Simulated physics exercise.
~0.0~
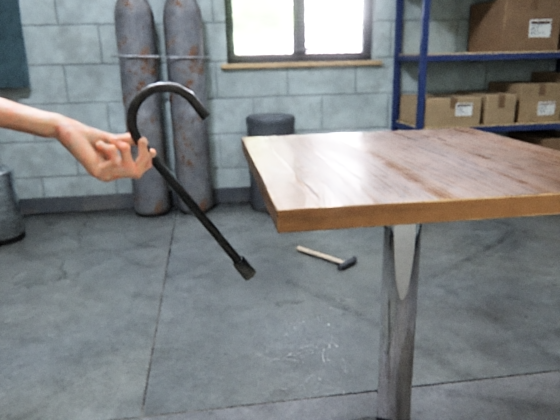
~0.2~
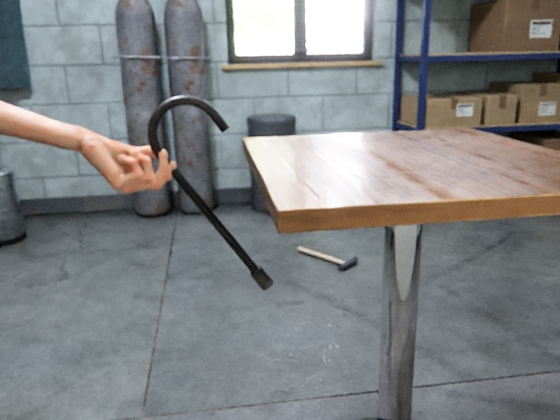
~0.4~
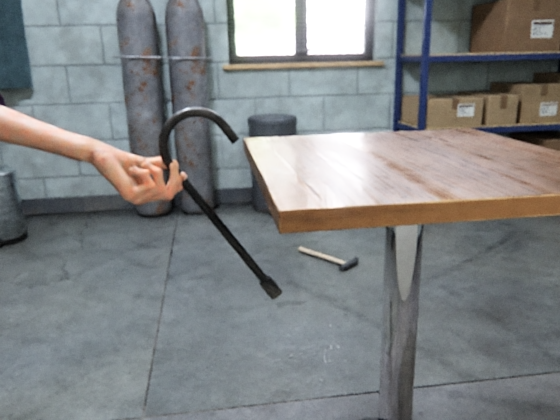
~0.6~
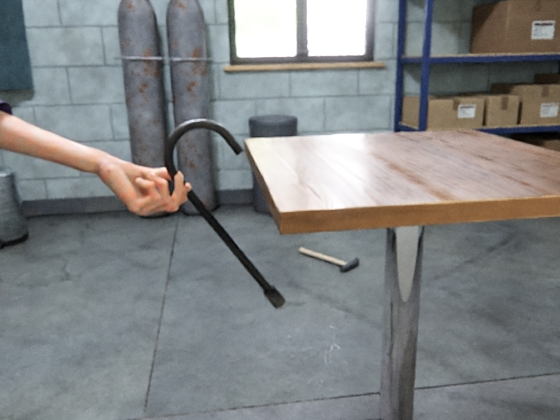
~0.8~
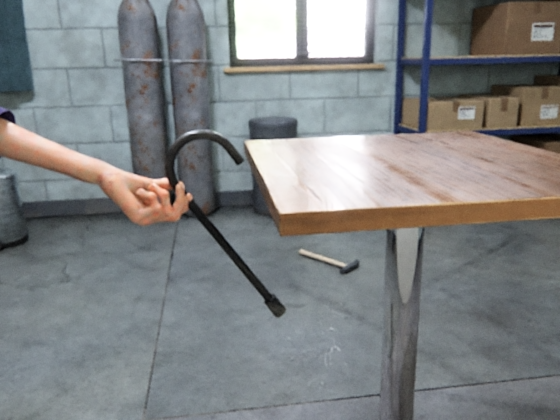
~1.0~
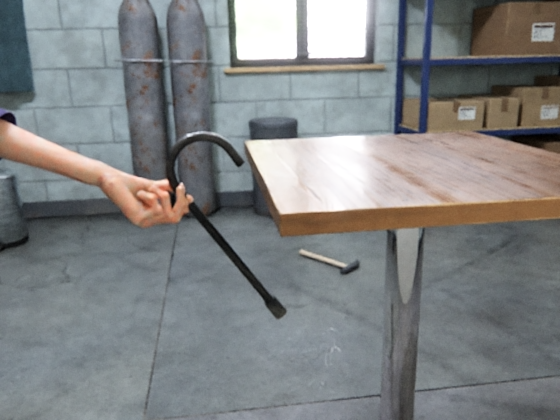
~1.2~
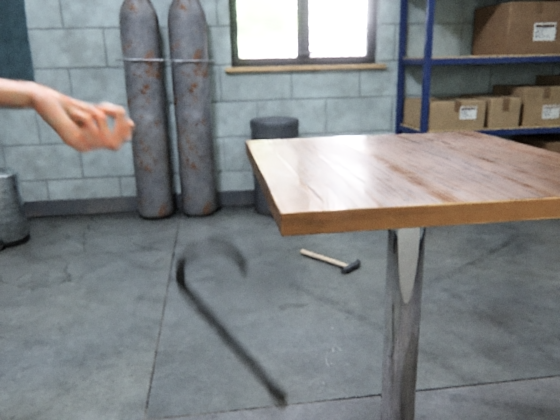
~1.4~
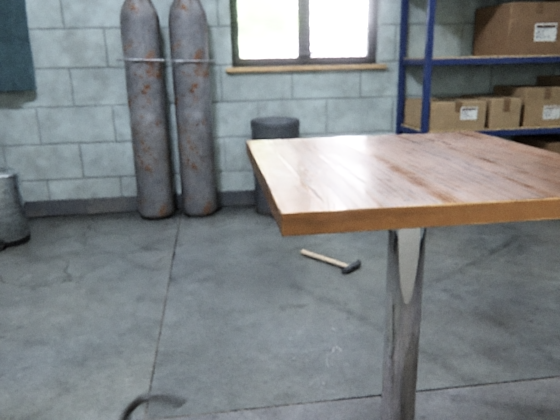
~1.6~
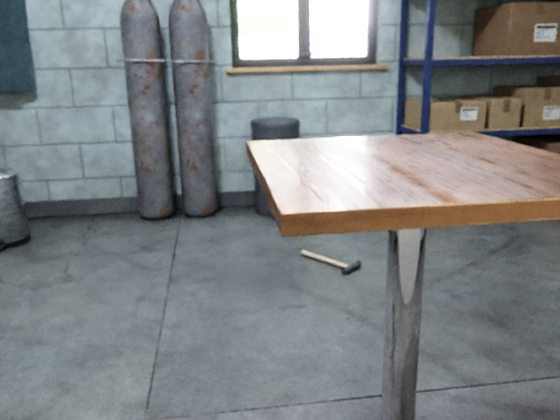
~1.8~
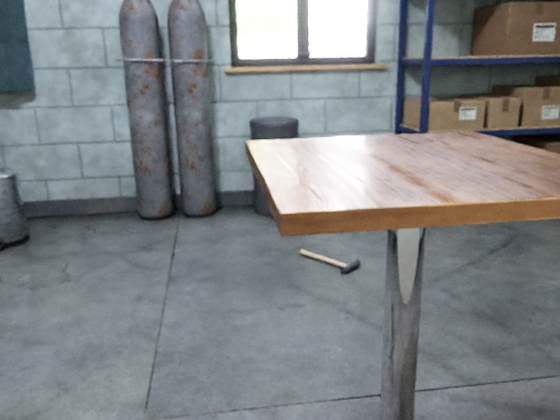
Black cane with a curved handle moving toward a wooden table's edge, then dropping from an opening hand and falling from view.
